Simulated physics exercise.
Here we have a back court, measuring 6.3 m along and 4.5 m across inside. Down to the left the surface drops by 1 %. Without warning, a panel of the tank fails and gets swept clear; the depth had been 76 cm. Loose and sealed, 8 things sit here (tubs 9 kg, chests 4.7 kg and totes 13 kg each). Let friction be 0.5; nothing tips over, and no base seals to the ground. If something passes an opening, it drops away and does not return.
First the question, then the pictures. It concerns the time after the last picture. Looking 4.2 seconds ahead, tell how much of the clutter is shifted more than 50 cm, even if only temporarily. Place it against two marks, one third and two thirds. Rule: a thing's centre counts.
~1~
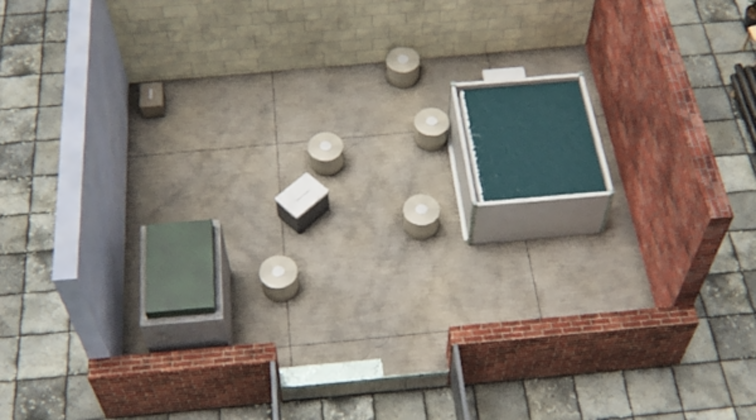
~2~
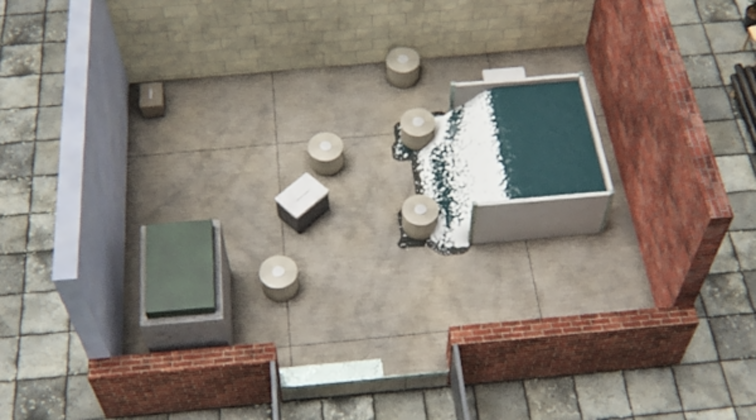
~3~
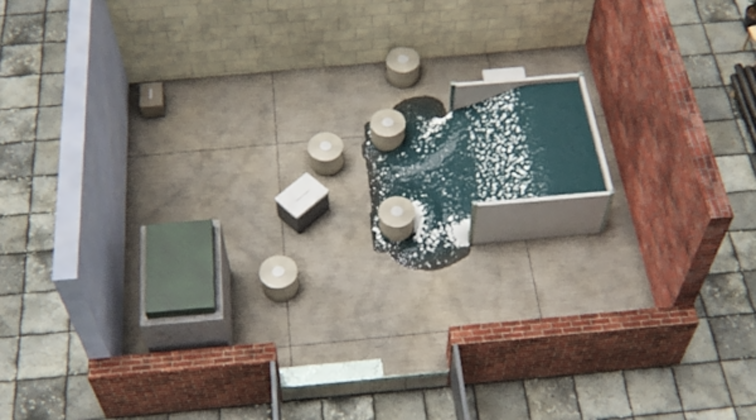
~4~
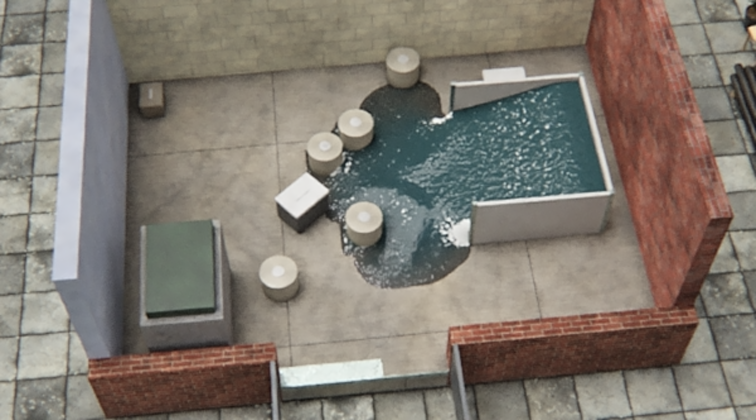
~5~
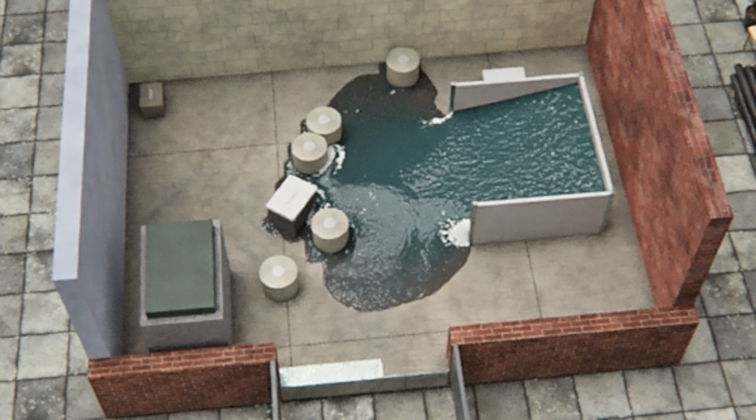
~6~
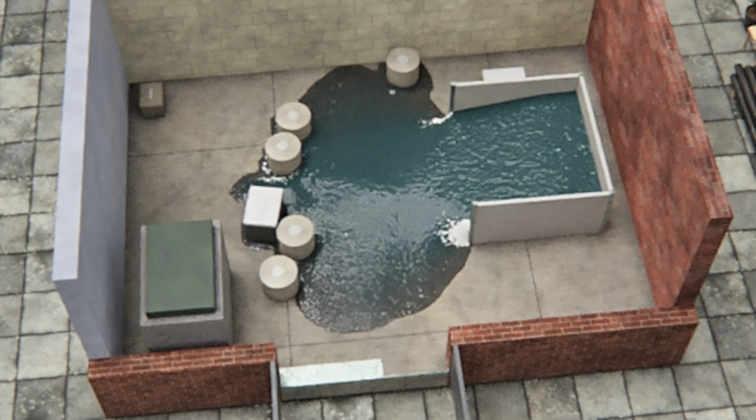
At or past two thirds.
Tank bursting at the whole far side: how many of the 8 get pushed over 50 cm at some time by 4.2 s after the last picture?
That would give 5.
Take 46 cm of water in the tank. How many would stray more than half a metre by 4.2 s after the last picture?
The count would be 6.
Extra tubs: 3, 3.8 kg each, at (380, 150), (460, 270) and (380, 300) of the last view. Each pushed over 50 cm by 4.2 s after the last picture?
Respectively: Tops it; doesn't reach it; tops it.
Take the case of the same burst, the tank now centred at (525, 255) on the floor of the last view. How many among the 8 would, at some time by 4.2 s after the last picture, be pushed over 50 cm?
Then 6 of them would.
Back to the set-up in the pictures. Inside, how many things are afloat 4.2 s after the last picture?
5.
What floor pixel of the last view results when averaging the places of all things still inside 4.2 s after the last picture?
I'd say about (331, 141) in the last view.
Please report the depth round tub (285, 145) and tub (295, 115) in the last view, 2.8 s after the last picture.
21 and 19 cm.
Then, 0.4 s after the last picture 4 of 8 are over 50 cm from their spots; 0 afloat.
Then, 1.5 s after the last picture 5 of 8 are over 50 cm from their spots; 6 afloat.
Then, 2.8 s after the last picture 6 of 8 are over 50 cm from their spots; 5 afloat.
Then, 4.2 s after the last picture 6 of 8 are over 50 cm from their spots, and 7 have been at some point; 5 afloat.
